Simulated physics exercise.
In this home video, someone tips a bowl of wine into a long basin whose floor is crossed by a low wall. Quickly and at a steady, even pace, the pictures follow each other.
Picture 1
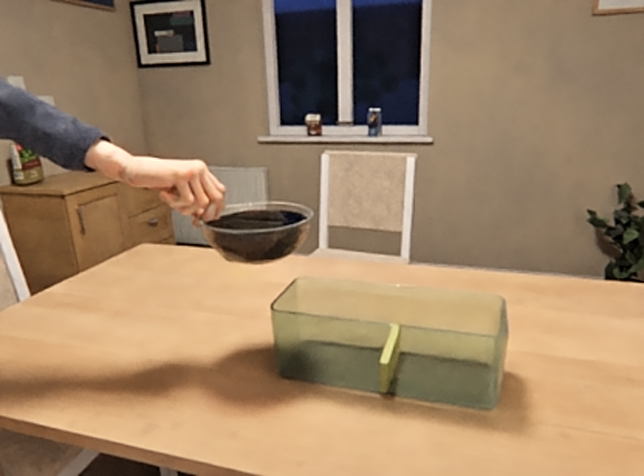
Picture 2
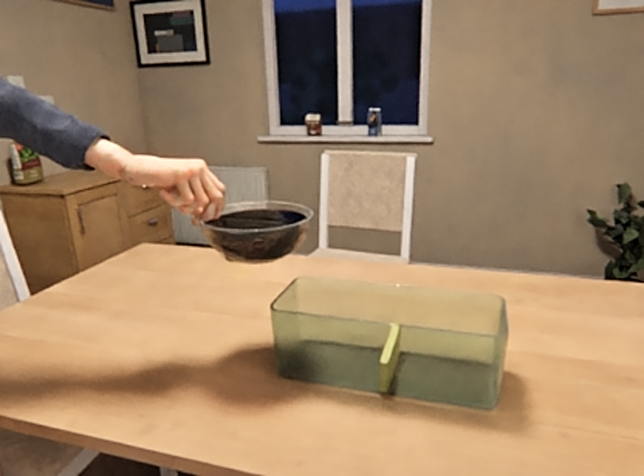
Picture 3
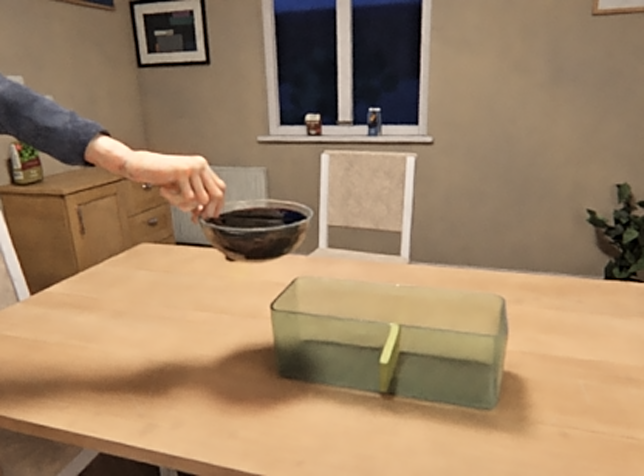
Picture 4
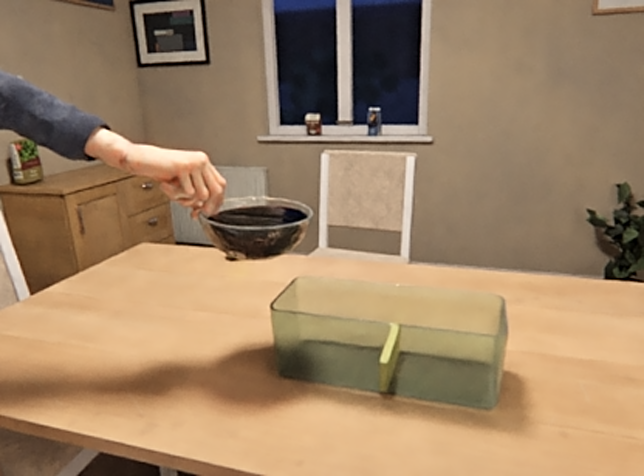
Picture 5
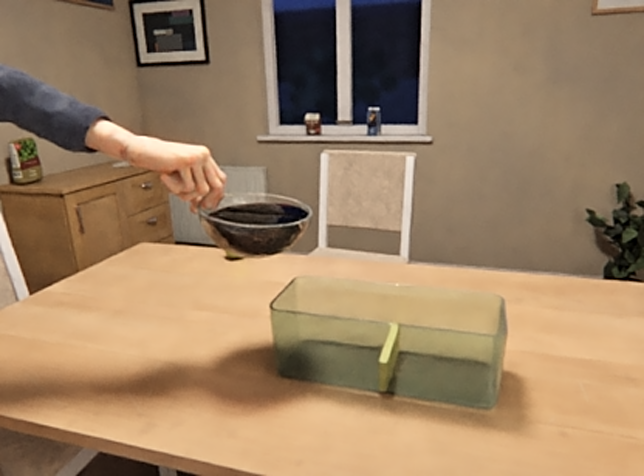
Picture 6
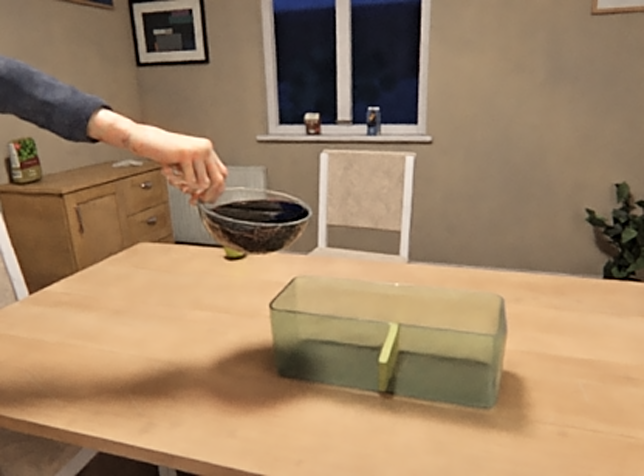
A hand slowly tilts a clear bowl of dark liquid rightward above a long green basin.
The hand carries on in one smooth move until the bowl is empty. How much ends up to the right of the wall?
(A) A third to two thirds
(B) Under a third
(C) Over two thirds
B, under a third.
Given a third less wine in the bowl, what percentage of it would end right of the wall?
It comes to around 5 percent.
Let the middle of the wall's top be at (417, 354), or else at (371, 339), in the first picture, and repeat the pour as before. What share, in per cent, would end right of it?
Try 1: About 15 percent; try 2: About 70 percent.
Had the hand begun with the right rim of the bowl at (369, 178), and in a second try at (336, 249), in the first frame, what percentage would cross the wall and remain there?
About 95 per cent, then about 65 per cent.
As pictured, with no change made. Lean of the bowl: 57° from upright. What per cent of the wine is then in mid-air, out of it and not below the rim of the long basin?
It's close to 40 per cent.
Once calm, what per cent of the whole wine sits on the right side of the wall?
I'd estimate around 20 per cent.
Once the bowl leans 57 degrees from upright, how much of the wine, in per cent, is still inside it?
40 %.
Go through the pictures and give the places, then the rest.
It leans 0°; its right rim is at (309, 220); the wine meets the walls at (213, 218) and (308, 224); the long basin's rim runs from (284, 293) to (506, 316); the wall's top is at (391, 342), in the first picture.
It leans 0°; its right rim is at (309, 219); the wine meets the walls at (212, 218) and (309, 223), in the second picture.
It leans 2°; its right rim is at (309, 219); the wine meets the walls at (212, 216) and (308, 222), in the third picture.
It leans 4°; its right rim is at (309, 219); the wine meets the walls at (213, 214) and (308, 221), in the fourth picture.
It leans 7°; its right rim is at (308, 219); the wine meets the walls at (213, 211) and (307, 218), in the fifth picture.
It leans 10°; its right rim is at (308, 219); the wine meets the walls at (212, 208) and (308, 215), in the sixth picture.
A moment on, the bowl is tipped part way and 42 per cent is still to pour, 20 is left of the wall and 0 right of it.
Next, the bowl is tipped on its side and 2 per cent is still to pour, 69 is left of the wall and 19 right of it.
Then the bowl is tipped on its side and 0 per cent is still to pour, 78 is left of the wall and 20 right of it.
Later the bowl is tipped on its side and 0 per cent is still to pour, 78 is left of the wall and 20 right of it.
In the end 78 per cent lies left of the wall, 20 right of it and 2 outside.
